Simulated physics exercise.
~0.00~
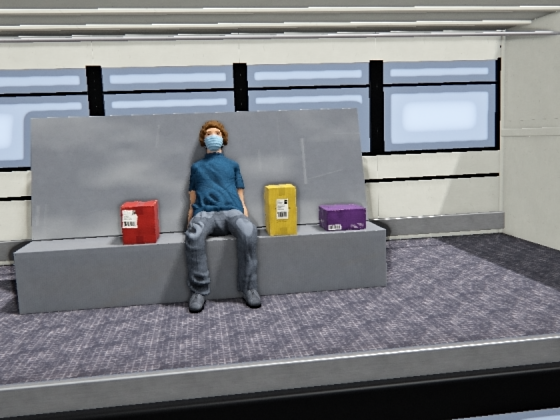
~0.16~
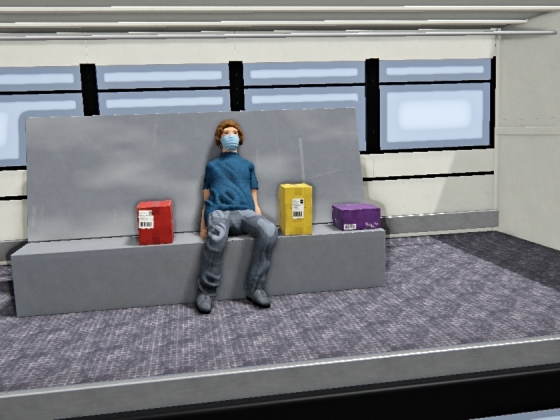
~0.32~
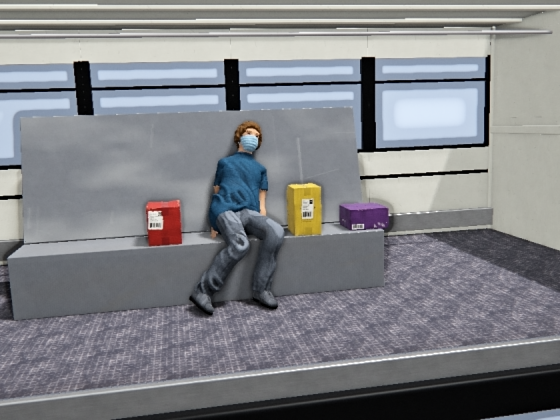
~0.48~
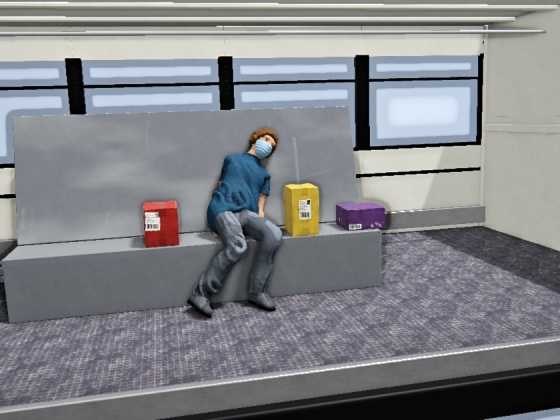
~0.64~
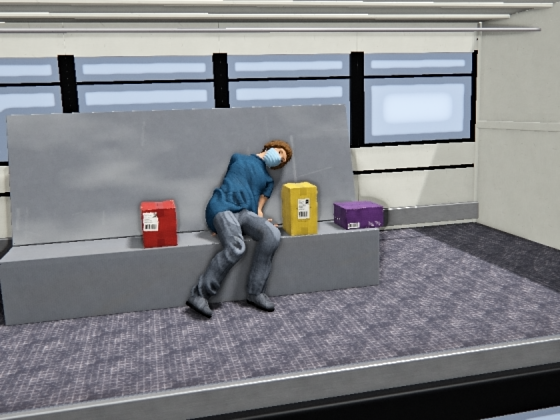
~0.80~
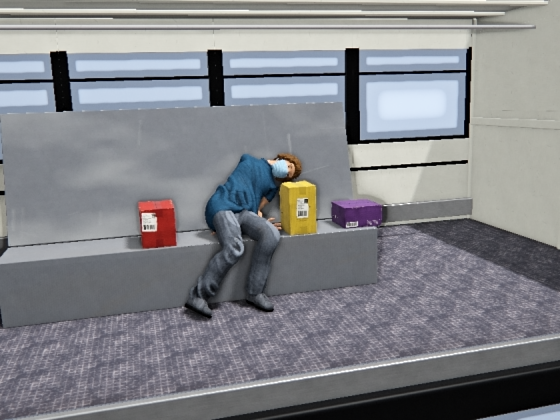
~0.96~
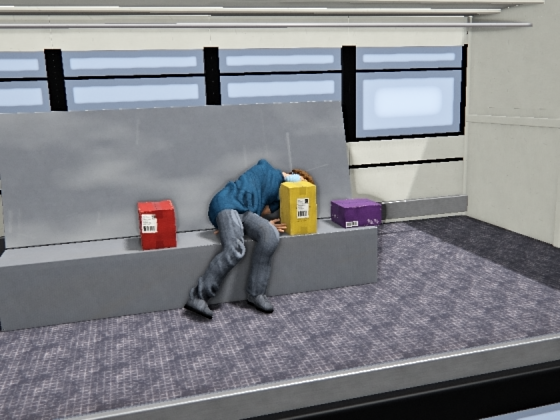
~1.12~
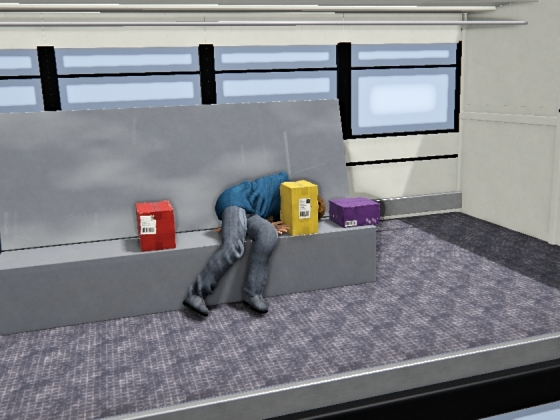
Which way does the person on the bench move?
The person moves to the right, sliding a little along the bench and then slumping over toward the yellow box.
